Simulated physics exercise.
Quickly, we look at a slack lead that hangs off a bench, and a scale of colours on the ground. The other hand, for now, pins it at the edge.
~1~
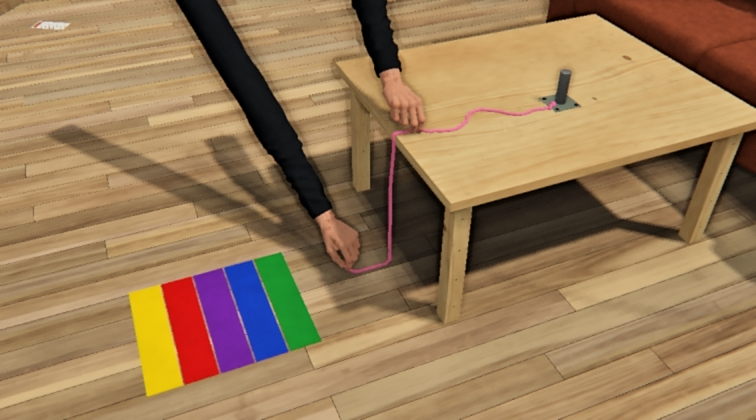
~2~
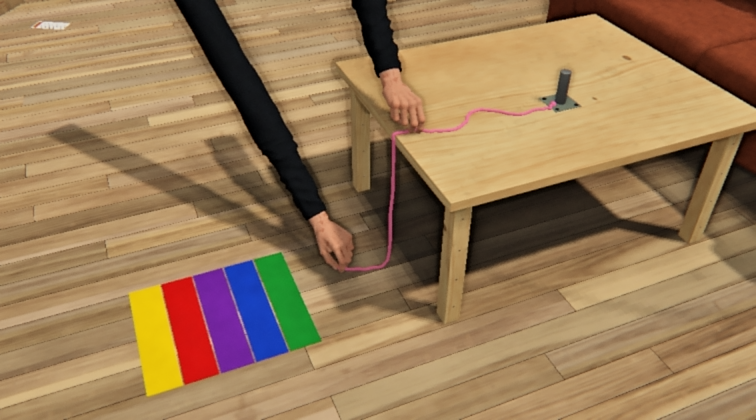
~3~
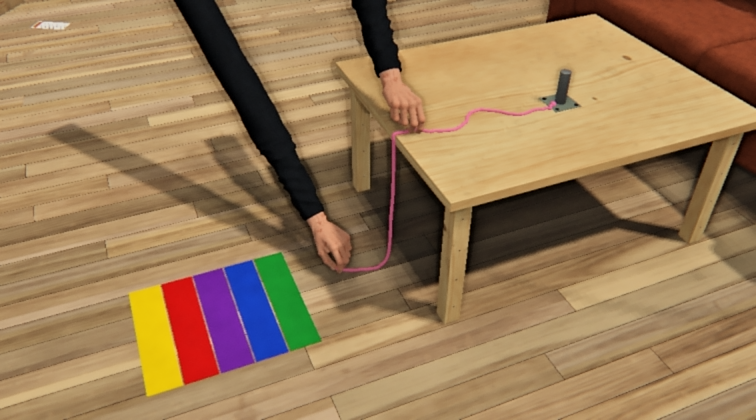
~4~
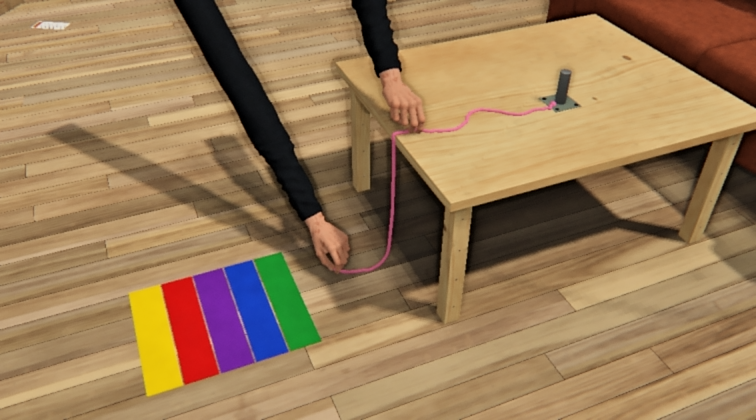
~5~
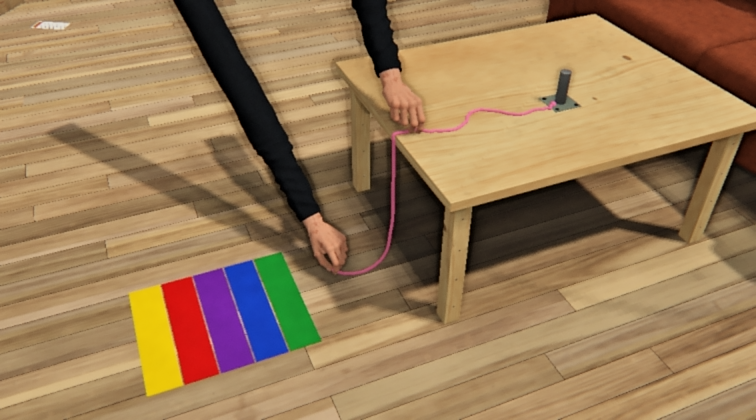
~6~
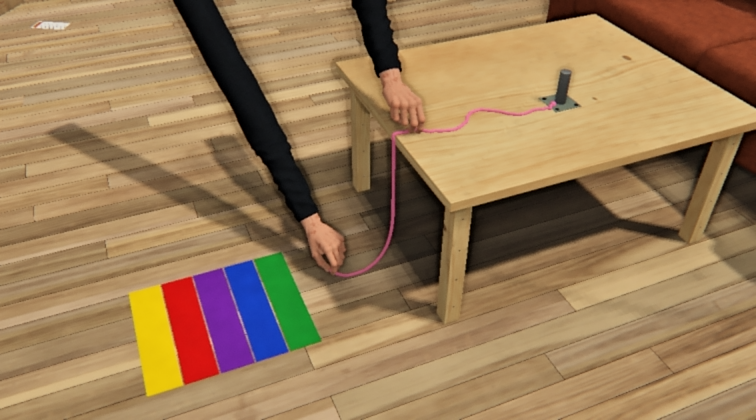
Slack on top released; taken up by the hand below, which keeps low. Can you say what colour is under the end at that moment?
Yes, it is purple.
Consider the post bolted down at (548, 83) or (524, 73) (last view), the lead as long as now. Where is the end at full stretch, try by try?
Approximate pixels: (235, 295); (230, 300).
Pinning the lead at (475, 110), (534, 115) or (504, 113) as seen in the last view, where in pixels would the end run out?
(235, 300), (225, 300), (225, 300).
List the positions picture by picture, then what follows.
End (345, 266); green (299, 328); blue (266, 338); purple (232, 349); red (197, 359); yellow (161, 370), in the first frame.
End (339, 268); lead through (535, 110) (474, 111) (431, 132) (393, 163) (390, 212) (387, 260), in the second frame.
End (337, 269), in the third frame.
End (335, 269); lead through (535, 110) (474, 111) (431, 132) (394, 163) (392, 212) (383, 260), in the fourth frame.
End (333, 270), in the fifth frame.
End (331, 271); lead through (535, 110) (474, 111) (431, 132) (394, 163) (393, 212) (377, 260), in the sixth frame.
Early on, end near (280, 285); over green.
Midway, end near (241, 296); over blue.
At the end of the slack, end near (217, 303); over purple. It gets as far as the purple strip.
